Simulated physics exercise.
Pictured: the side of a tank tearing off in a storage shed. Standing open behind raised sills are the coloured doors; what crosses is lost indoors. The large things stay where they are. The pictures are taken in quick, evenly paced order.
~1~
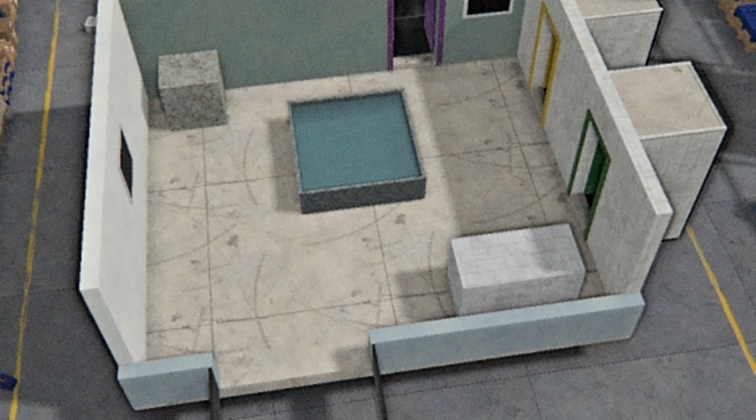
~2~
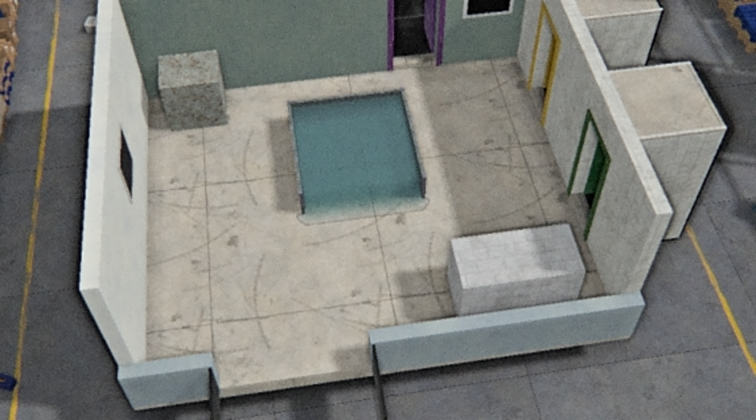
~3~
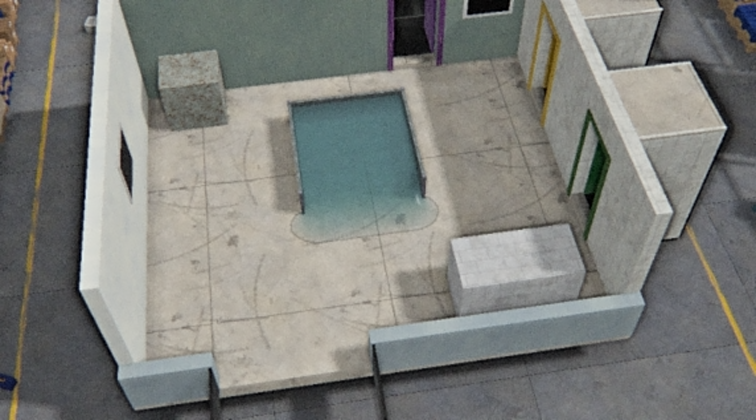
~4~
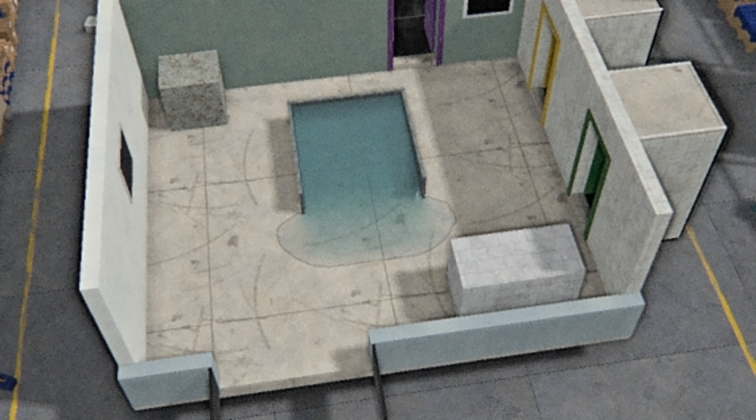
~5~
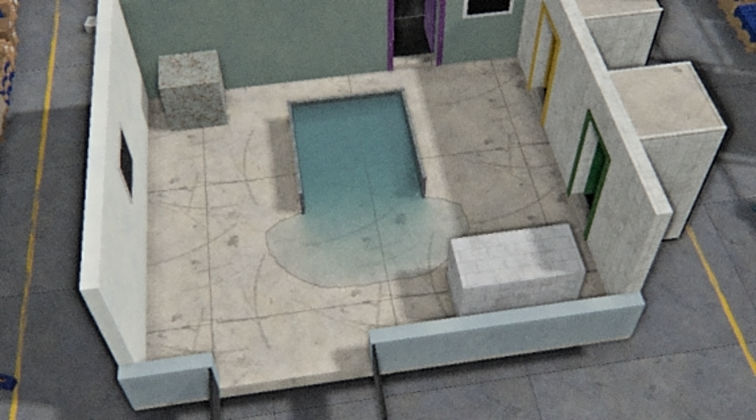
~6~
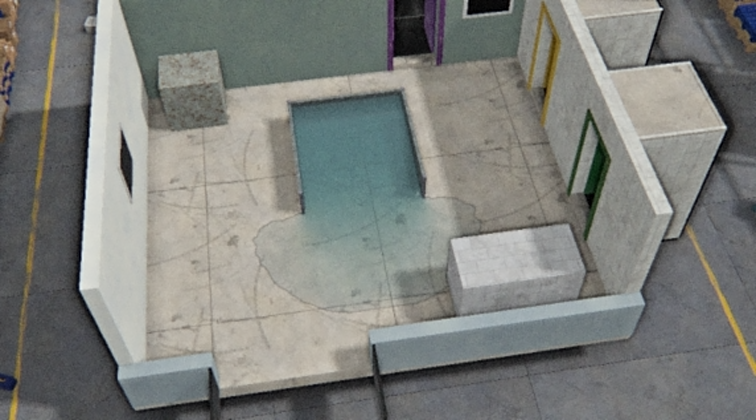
A square tank of teal water dominates the middle of a roofless storage shed, seen from a fixed high angle above its low pale-blue front walls. A speckled grey block stands back left and a whitish one front right, with purple, yellow and green doorways beyond. The tank's near side gives way and water pours out, spreading across the concrete in a widening, thinning rounded sheet towards the viewer.
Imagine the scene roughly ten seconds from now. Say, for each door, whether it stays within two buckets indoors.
The purple door stays within it; the yellow door stays within it; the green door stays within it.
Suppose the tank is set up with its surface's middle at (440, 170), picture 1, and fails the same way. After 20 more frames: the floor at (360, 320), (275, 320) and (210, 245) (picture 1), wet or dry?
Soaked, soaked, spared.
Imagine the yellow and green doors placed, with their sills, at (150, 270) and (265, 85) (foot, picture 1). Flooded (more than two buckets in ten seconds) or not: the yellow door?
Yellow door: Falls short.
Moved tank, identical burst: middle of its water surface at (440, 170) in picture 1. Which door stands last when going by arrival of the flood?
That would be the one in purple.
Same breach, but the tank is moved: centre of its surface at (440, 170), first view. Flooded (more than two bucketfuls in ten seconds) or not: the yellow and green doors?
I'd expect the yellow door to fall short and the green door to cross the line.
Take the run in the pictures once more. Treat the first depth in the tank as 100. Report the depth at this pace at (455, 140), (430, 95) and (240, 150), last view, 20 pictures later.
Some 0, 0 and 0 in a hundred.
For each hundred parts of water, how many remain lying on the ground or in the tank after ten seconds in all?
64 %.
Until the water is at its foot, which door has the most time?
I say the purple-painted one.
A moment on, water covers 25 % of the floor; the purple door not reached, the yellow door not reached, the green door not reached.
Next, water covers 35 % of the floor; the purple door not reached, the yellow door not reached, the green door not reached.
Then, water covers 40 % of the floor; the purple door not reached, the yellow door not reached, the green door under two buckets in.
Later, water covers 60 % of the floor; the purple door not reached, the yellow door wet at the sill, nothing in, the green door under two buckets in.
In the end, water covers 90 % of the floor; the purple door wet at the sill, nothing in, the yellow door wet at the sill, nothing in, the green door under two buckets in.
